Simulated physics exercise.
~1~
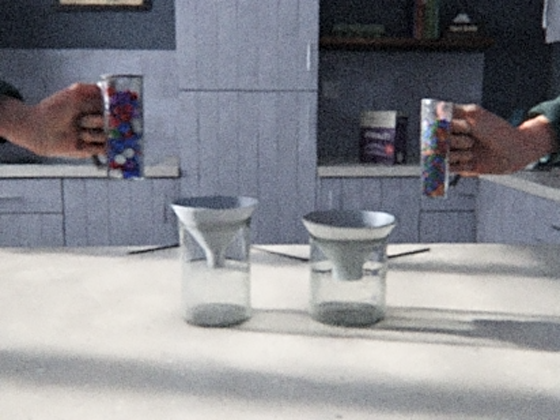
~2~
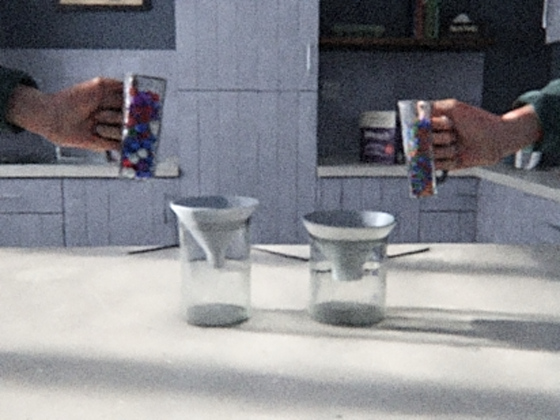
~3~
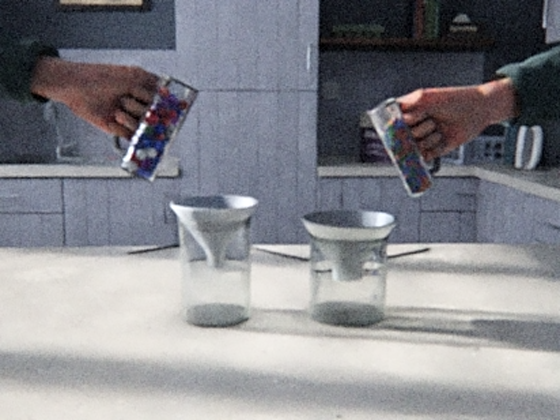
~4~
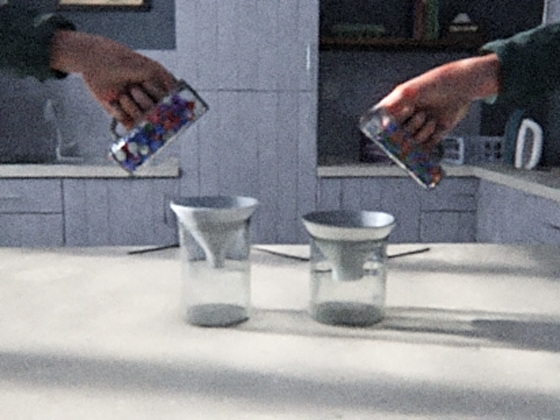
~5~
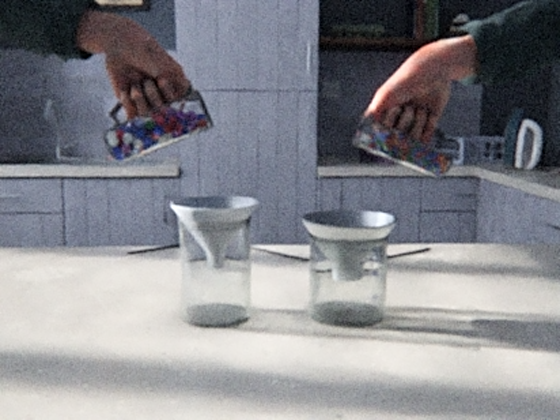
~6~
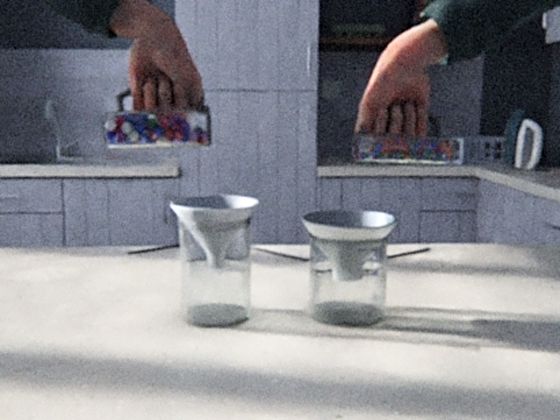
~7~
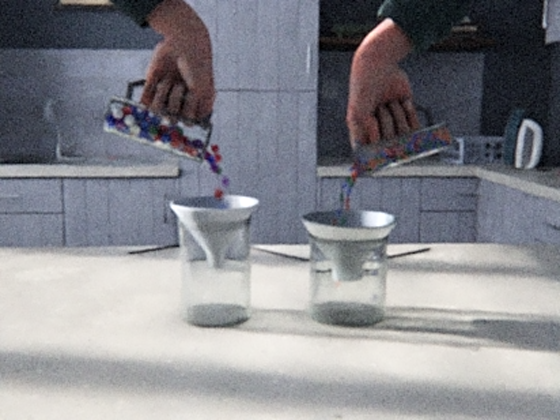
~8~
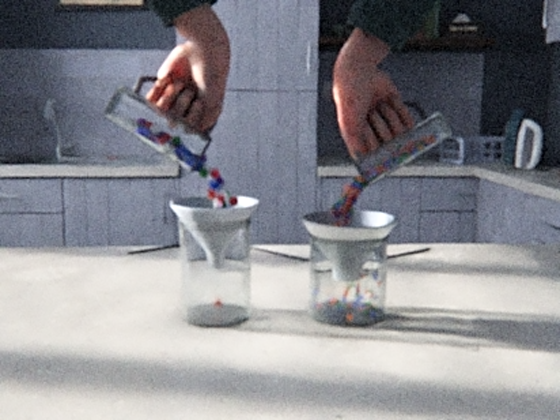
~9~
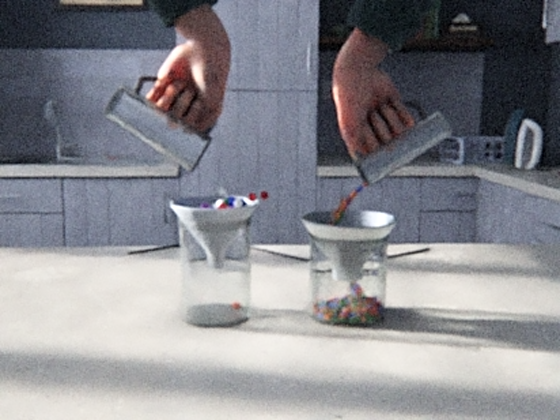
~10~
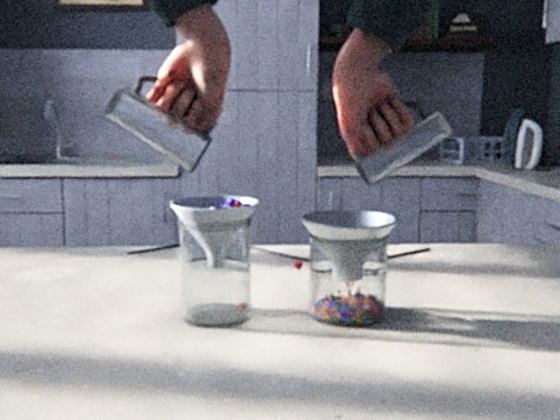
On a kitchen counter, two hands tipped cups of small colorful pieces into funnels sitting in two clear jars. The left funnel clogged, letting only a few pieces down and a few spill outside, while everything from the right cup dropped into its jar.
